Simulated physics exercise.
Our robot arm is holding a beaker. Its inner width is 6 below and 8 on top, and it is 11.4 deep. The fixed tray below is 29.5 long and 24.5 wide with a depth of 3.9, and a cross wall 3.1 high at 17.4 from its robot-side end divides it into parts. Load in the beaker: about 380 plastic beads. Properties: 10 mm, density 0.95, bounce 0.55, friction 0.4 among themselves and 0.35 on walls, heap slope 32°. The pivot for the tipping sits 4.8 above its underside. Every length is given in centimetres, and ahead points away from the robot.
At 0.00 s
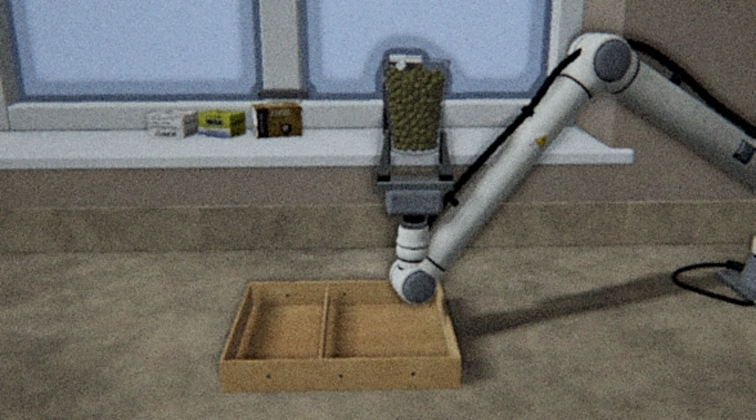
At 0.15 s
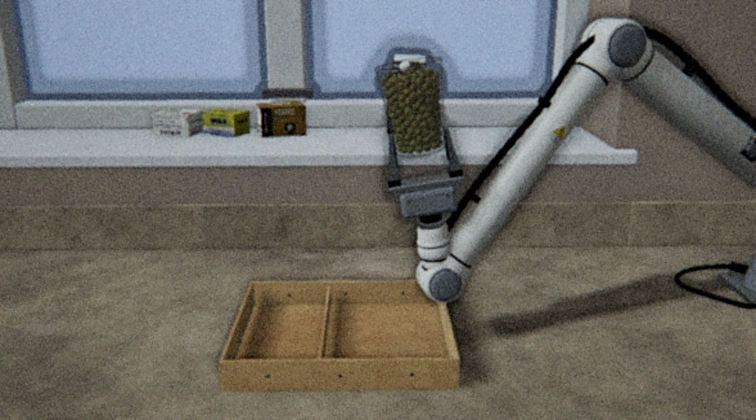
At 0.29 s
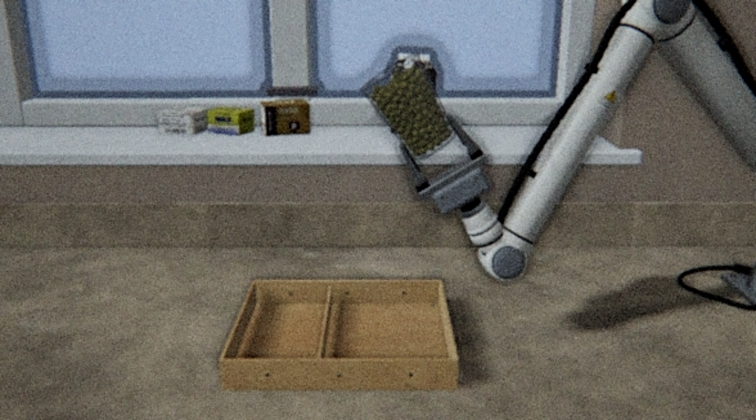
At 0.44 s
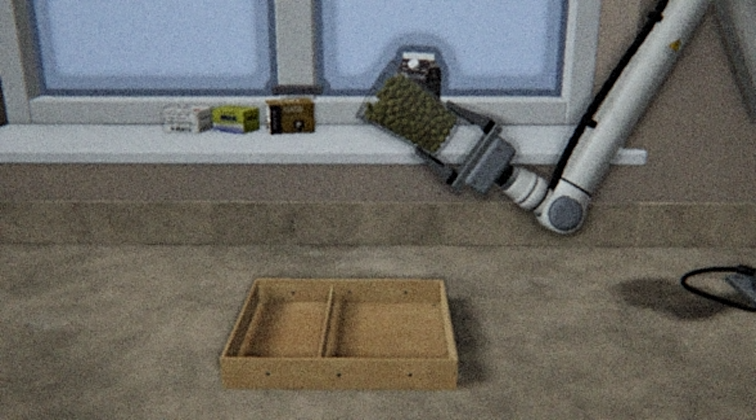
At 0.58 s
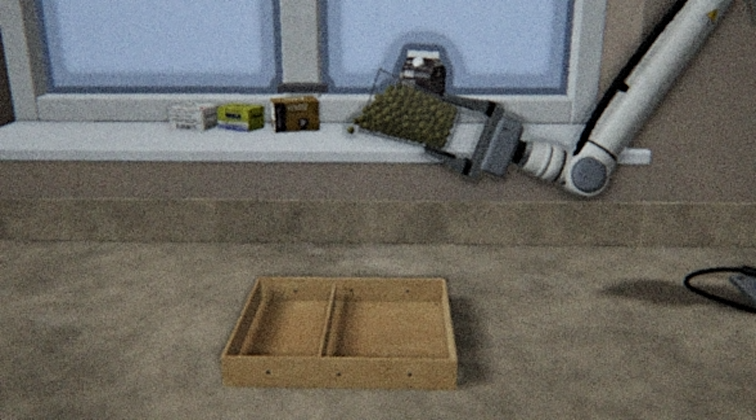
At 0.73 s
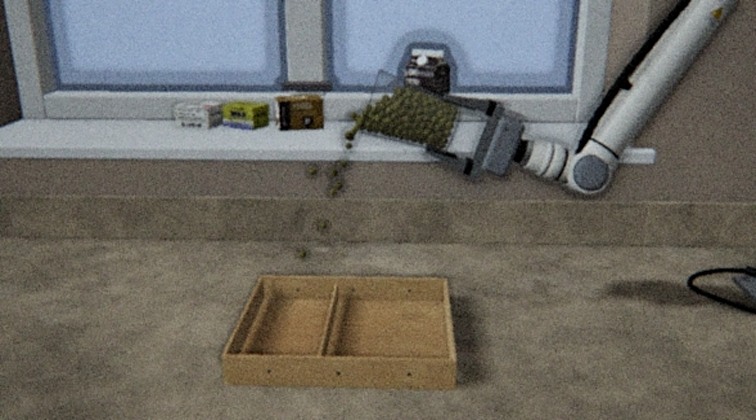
The footage shows a robot arm holding a clear beaker of olive-green beads above a divided wooden tray near a windowsill, tilting it steadily to the left until a few beads drop from its rim.
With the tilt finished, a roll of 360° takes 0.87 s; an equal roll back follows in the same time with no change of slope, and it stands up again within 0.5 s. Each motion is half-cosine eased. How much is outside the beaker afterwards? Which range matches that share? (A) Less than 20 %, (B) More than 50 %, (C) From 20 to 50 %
C.
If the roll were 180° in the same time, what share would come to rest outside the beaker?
Around 20 %.
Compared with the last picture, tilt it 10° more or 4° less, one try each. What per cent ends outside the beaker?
Estimates: Close to 60 % and 25 %.
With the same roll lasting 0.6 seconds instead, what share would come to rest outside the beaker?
That would give near 25 in a hundred.
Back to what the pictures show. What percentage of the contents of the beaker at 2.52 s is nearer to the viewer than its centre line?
Some 45 per cent.
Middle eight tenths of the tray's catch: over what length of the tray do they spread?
24 cm or thereabouts.
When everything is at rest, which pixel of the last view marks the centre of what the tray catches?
Middle: Close to (308, 340).
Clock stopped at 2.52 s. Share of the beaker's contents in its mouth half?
Mouth-half share: Approx. 40 in a hundred.
After 1.63 s, tipped 72°, highest piece 35 above the table; 304 in the beaker, 38 in the far-side part, 21 in the robot-side part, 4 on the table or floor, 12 in flight or on a rim.
After 2.52 s, tipped 70°, highest piece 35 above the table; 265 in the beaker, 60 in the far-side part, 42 in the robot-side part, 5 on the table or floor, 7 in flight or on a rim.
After 3.17 s, upright, highest piece 38 above the table; 261 in the beaker, 63 in the far-side part, 49 in the robot-side part, 6 on the table or floor.
After 3.87 s, upright, highest piece 38 above the table; 261 in the beaker, 63 in the far-side part, 48 in the robot-side part, 7 on the table or floor.
At rest, 261 in the beaker, 63 in the far-side part, 48 in the robot-side part, 7 on the table or floor. That is 31 % outside the beaker.
